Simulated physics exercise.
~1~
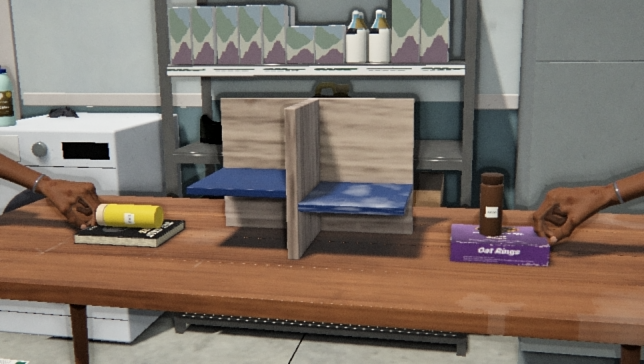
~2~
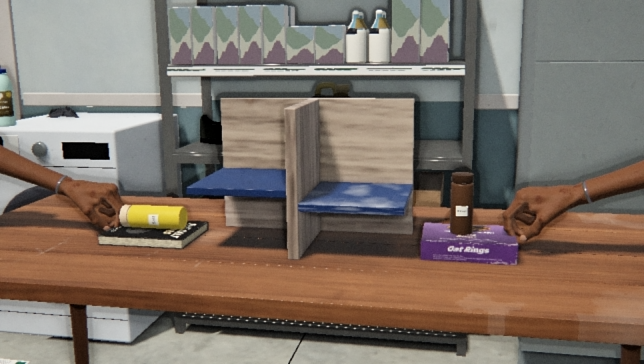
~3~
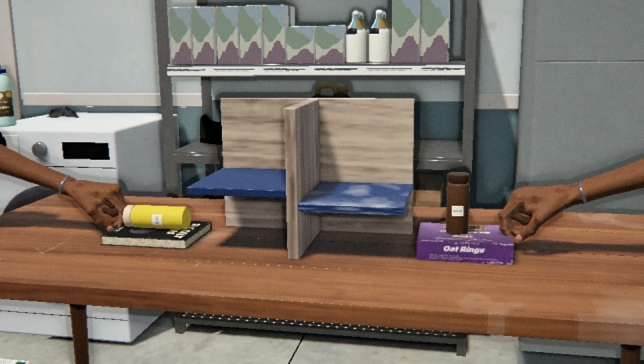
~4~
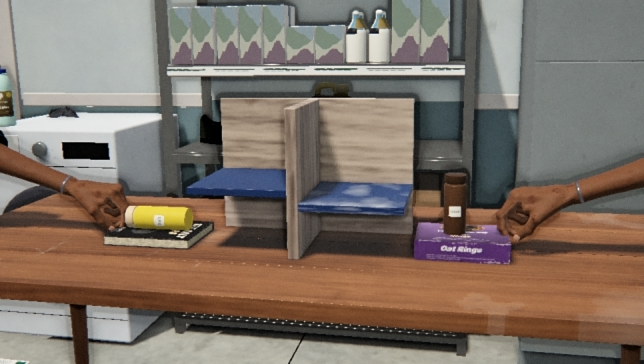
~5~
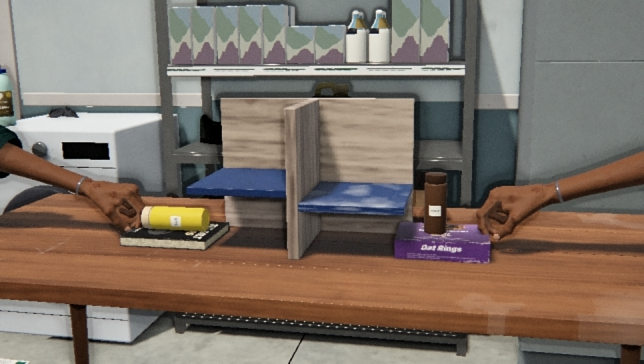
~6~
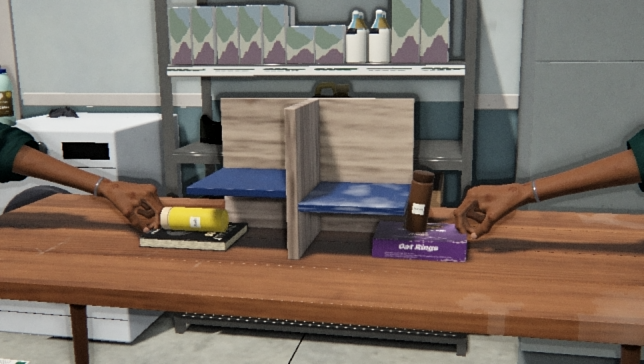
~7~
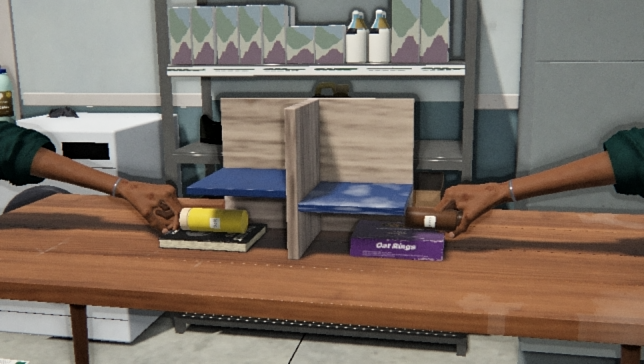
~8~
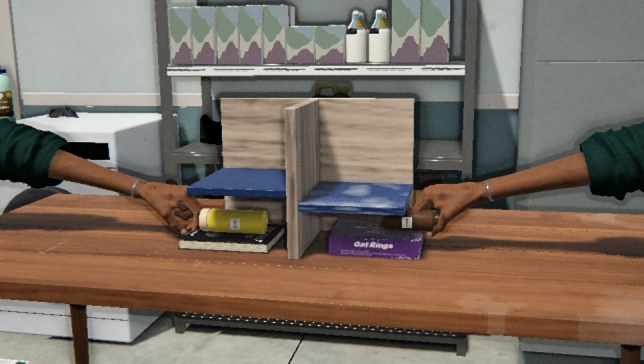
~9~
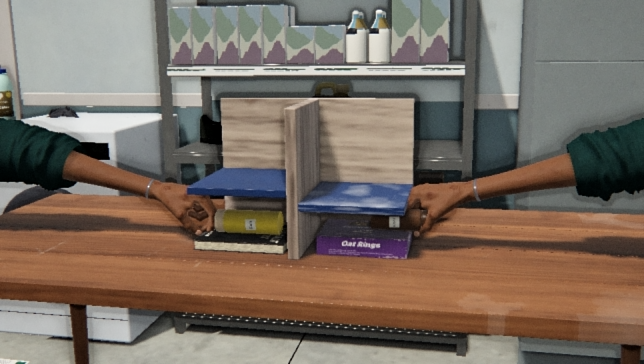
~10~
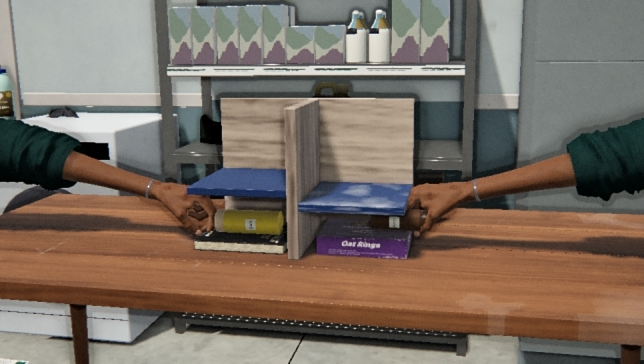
Two hands push two loads inward across a wooden table, seen from the front by a still camera, toward low blue shelves on either side of an upright wooden divider. On the left, a yellow shaker lies on its side on a black book, while on the right a brown shaker stands upright on a purple packet. As both loads near the middle, the brown shaker meets the right shelf's edge, leans back and topples onto its side toward the hand. The yellow shaker slides beneath the left shelf. Both hands stop, with the brown shaker lying at the right shelf's outer end above the packet.
